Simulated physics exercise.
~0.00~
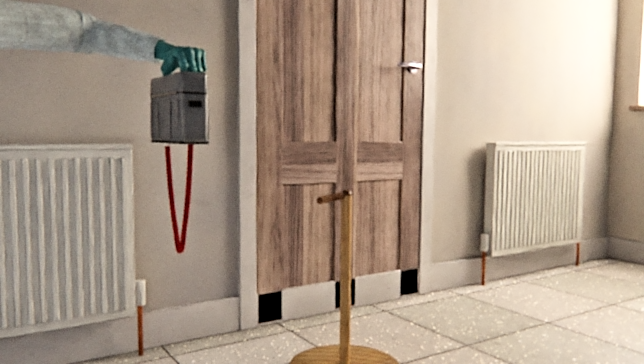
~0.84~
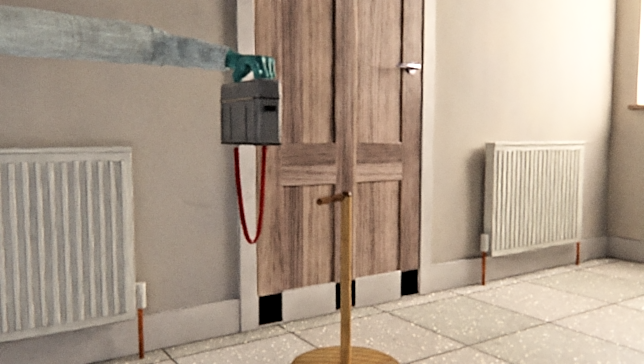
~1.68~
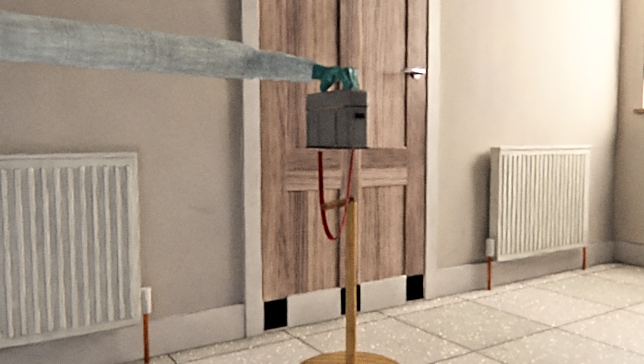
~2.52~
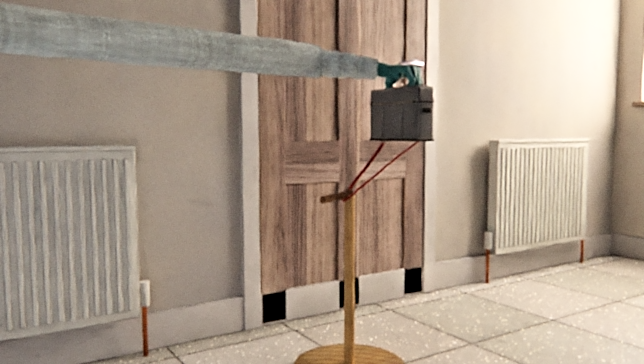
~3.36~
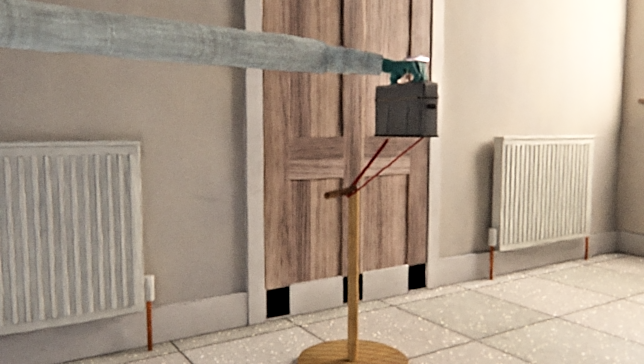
A teal-gloved hand on a long, pale sleeved arm carried a grey case to the right past a wooden post, its red loop hanging low, until the loop caught on the post's hook and pulled tight, stopping the hand just beyond.
